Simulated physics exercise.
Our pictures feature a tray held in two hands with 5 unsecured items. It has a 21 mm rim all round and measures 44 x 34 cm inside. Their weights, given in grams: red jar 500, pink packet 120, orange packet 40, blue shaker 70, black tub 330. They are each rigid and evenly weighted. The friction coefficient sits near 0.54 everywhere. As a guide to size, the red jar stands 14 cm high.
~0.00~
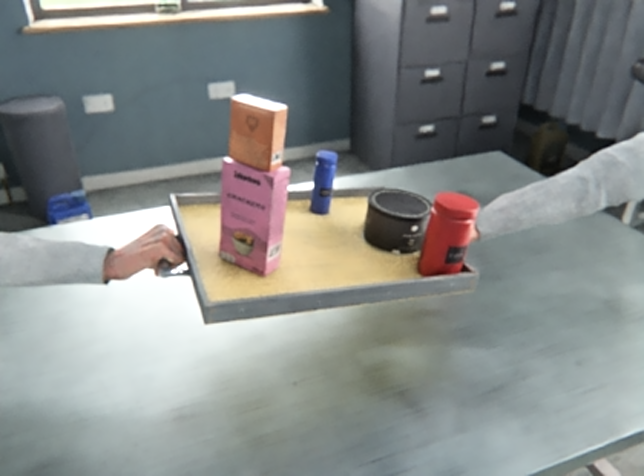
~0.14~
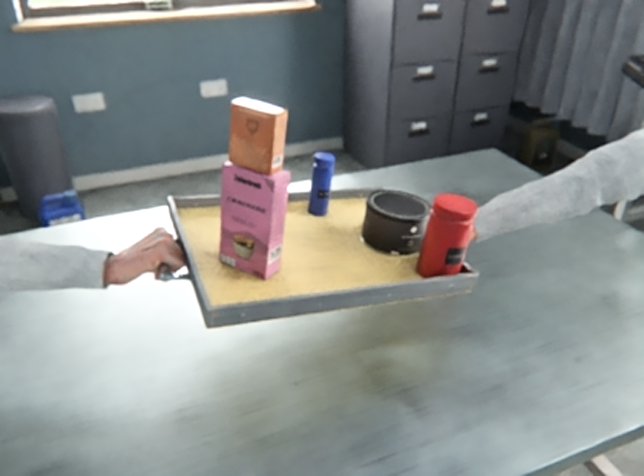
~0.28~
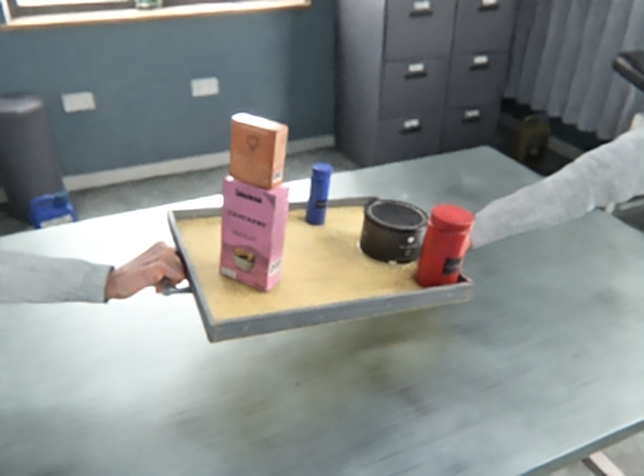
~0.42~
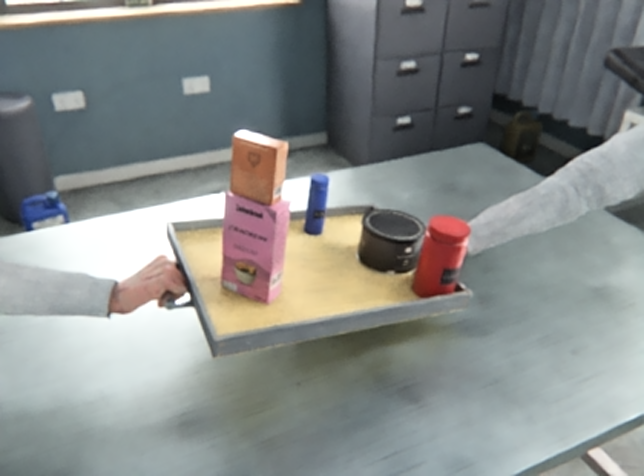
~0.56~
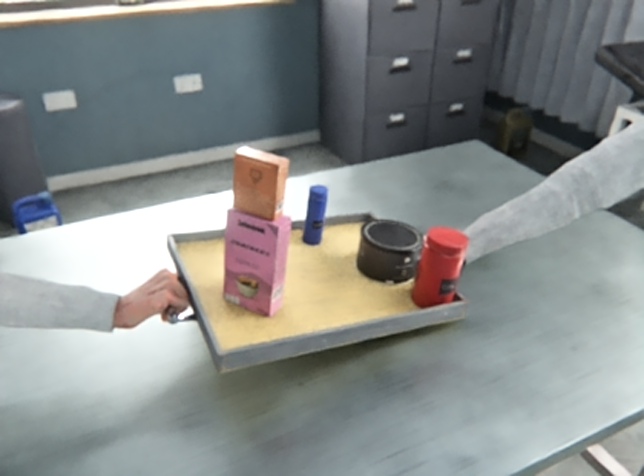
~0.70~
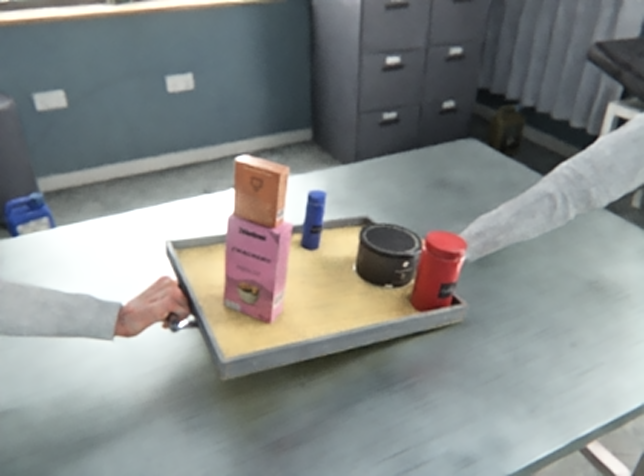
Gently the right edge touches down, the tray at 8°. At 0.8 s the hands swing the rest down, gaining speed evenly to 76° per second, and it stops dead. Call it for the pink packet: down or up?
Down.
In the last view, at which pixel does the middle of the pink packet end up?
About (211, 354).
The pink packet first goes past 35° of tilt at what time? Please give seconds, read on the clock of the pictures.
That comes at close to 1.6 seconds.
After 1.20 s, tray flat on the table; pink packet tipped 9° from how it sat near (244, 296); orange packet tipped 9° from how it sat.
After 1.60 s, tray flat on the table; orange packet now off the tray; pink packet tipped 42° from how it sat near (228, 320).
After 1.80 s, tray flat on the table; pink packet on its side near (207, 354).
At rest (3.2 s), off the tray and tipped over, orange packet; tipped over on the tray, pink packet; the other 3 in place, give or take 5 cm. In the last view, pink packet near (211, 354).
